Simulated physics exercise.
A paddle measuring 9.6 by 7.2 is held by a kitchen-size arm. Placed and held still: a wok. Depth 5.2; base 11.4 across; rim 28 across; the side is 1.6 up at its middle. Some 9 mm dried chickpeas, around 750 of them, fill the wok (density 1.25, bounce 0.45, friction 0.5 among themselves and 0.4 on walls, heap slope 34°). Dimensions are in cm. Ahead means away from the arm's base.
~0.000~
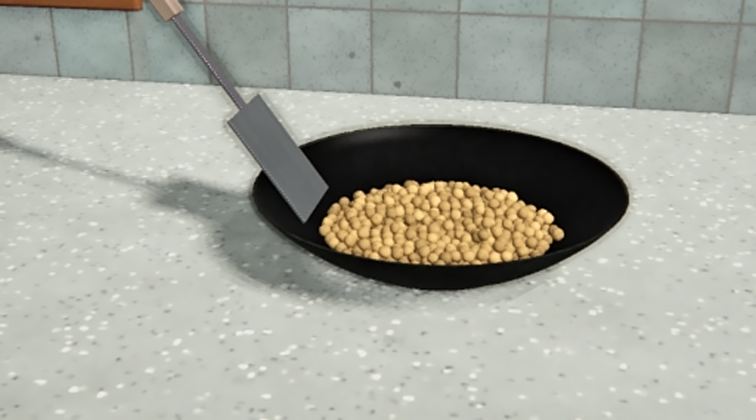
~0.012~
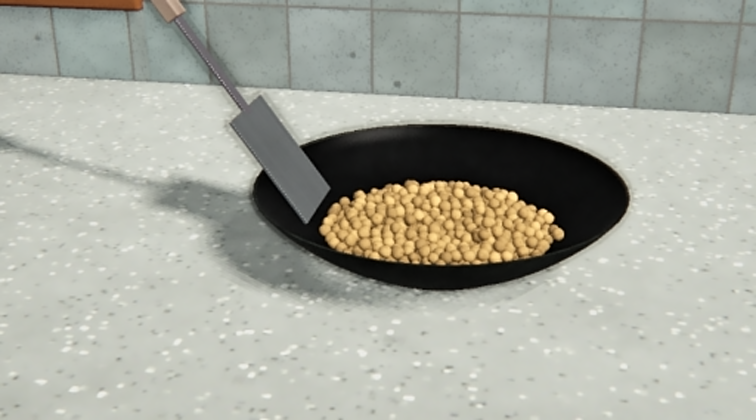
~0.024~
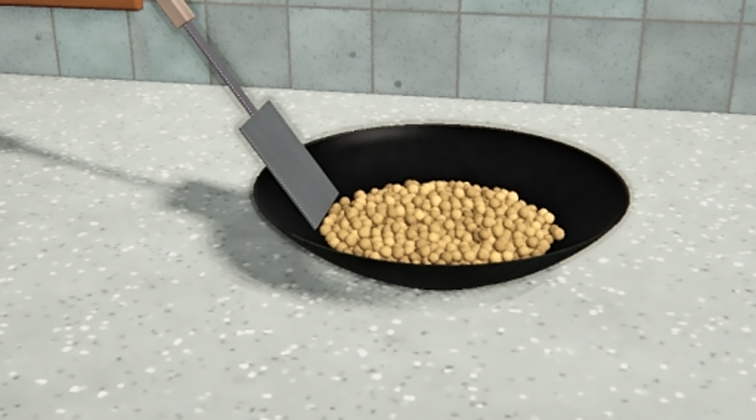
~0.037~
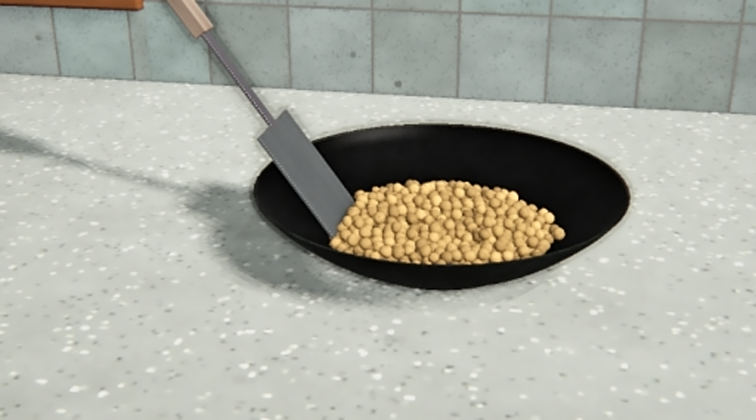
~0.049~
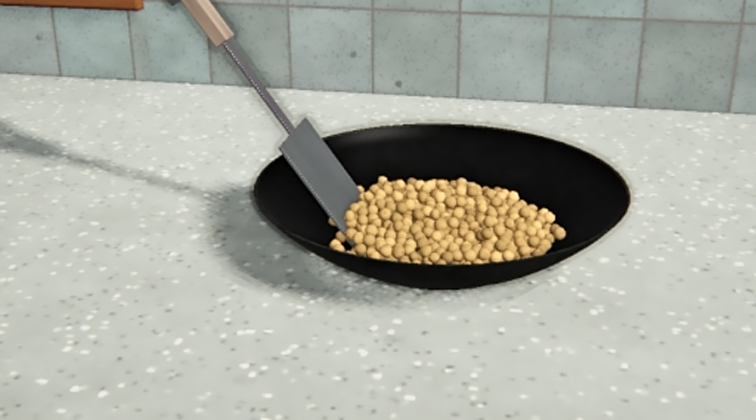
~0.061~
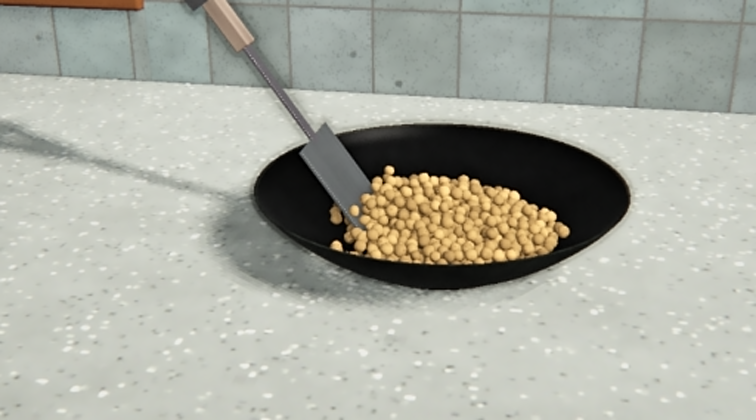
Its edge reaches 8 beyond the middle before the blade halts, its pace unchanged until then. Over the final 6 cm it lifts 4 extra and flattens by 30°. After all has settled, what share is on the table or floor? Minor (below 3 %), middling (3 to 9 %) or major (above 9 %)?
Major.
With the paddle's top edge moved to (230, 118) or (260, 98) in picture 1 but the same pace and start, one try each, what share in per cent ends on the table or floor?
Some 25 per cent, then some 25 per cent.
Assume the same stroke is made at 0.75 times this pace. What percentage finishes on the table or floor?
15 %.
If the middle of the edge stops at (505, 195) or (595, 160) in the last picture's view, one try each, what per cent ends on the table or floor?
I'd say roughly 10 per cent, then roughly 35 per cent.
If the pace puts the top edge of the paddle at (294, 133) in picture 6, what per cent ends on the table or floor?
Roughly 15 per cent.
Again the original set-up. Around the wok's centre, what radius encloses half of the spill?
That distance comes to about 48 cm.
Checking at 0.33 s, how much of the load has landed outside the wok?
Close to 10 per cent of the load.
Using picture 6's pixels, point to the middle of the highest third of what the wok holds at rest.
Around (540, 225).
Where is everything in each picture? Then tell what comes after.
The first picture shows paddle top edge at (243, 107), sloping 54°; upper third of the load around (439, 221), from x 325 to 555, top at y 185; 751 in the wok.
The second picture shows paddle top edge at (245, 108), sloping 54°; upper third of the load around (439, 221), from x 325 to 560, top at y 185.
The third picture shows paddle top edge at (254, 114), sloping 54°; upper third of the load around (440, 221), from x 325 to 560, top at y 185.
The fourth picture shows paddle top edge at (272, 123), sloping 54°; upper third of the load around (438, 220), from x 330 to 560, top at y 185.
The fifth picture shows paddle top edge at (292, 132), sloping 54°; upper third of the load around (434, 216), from x 335 to 560, top at y 180.
The sixth picture shows paddle top edge at (313, 137), sloping 54°; upper third of the load around (436, 212), from x 335 to 565, top at y 170; 751 in the wok.
After 0.09 s, sloping 54°, highest piece 6 above the table; 751 in the wok.
After 0.12 s, sloping 47°, highest piece 8 above the table; 751 in the wok.
After 0.33 s, sloping 24°, highest piece 11 above the table; 579 in the wok, 81 on the table or floor, 91 on the blade or in flight.
After 1.38 s, sloping 24°, highest piece 4 above the table; 578 in the wok, 173 on the table or floor.
At rest, 578 in the wok, 173 on the table or floor. That is 23 % on the table or floor.
